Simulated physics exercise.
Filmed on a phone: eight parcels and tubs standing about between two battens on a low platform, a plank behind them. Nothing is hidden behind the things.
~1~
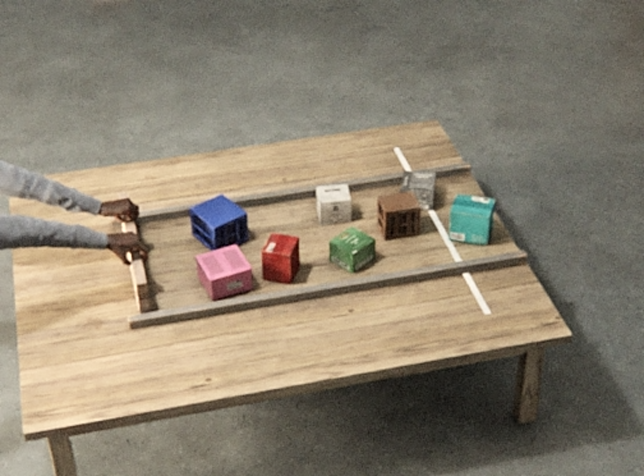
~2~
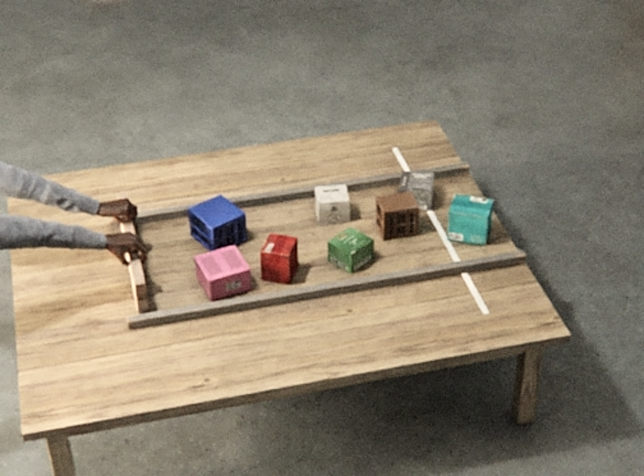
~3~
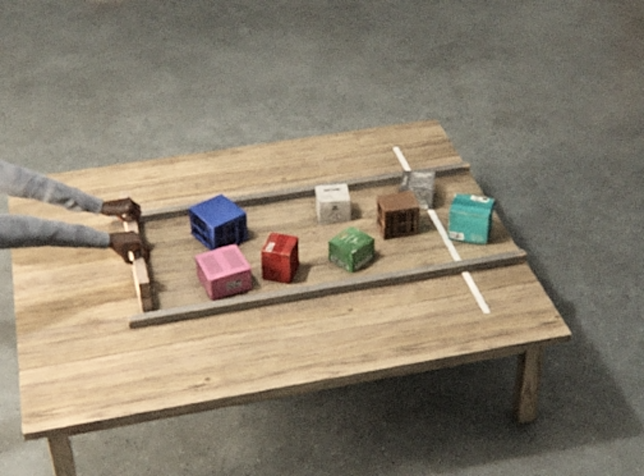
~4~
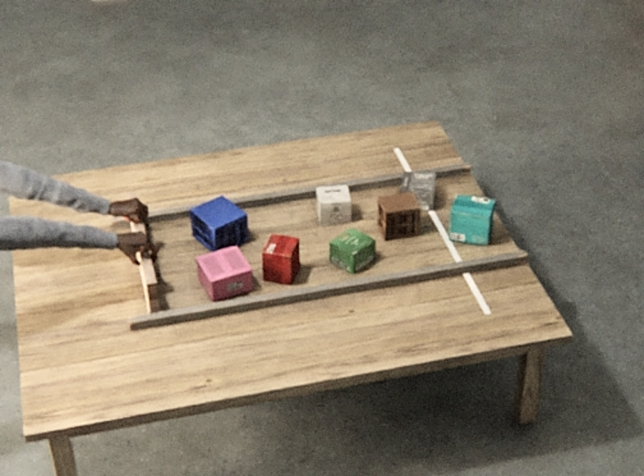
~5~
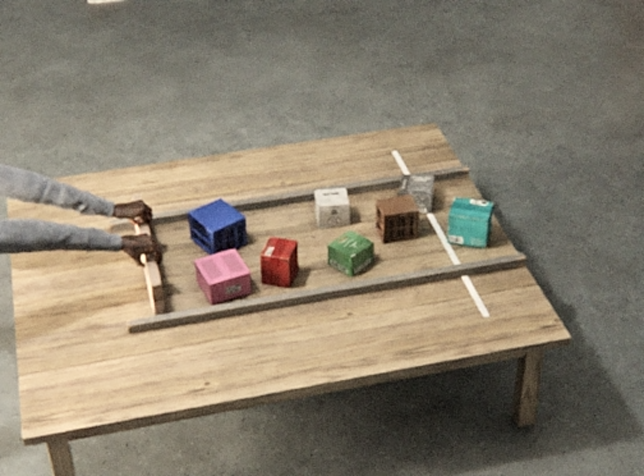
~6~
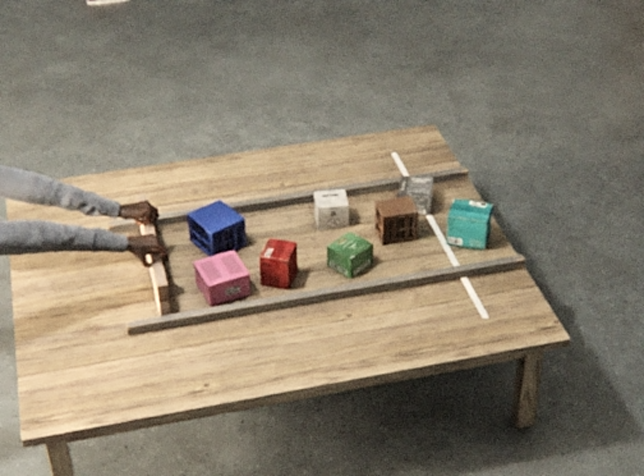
Two hands in grey sleeves held a plank on a wooden table and slid it slowly a short way right between two strips, while the eight colourful boxes ahead of it stayed still.
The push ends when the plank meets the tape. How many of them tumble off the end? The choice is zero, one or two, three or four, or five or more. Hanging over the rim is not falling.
As it turns out, the number that fall off is three or four.
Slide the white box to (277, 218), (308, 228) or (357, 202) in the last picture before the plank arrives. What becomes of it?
The white box stays on; holds on; is kept.
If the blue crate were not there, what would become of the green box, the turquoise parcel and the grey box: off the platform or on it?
The green box goes over, the turquoise parcel falls, the grey box stays on.
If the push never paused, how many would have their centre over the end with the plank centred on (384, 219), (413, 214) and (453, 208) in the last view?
It would be 1, 3 and 6.
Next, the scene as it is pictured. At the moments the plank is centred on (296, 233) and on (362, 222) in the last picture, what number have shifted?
At the one place 5, at the other 8.
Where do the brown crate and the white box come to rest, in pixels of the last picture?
The brown crate at (487, 214), the white box at (474, 187).
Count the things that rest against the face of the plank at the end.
That makes 2.
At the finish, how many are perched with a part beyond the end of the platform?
It comes to 3.
Soon after, none off yet; turquoise parcel at rest near (469, 224); grey box at rest near (416, 195); brown crate at rest near (396, 221).
Then, none off yet; turquoise parcel tipped a little near (511, 215); grey box moved about its own width near (455, 187); brown crate moved about its own width near (442, 216).
At rest, the number that fall off is three or four; fallen, green box, grey box and turquoise parcel.
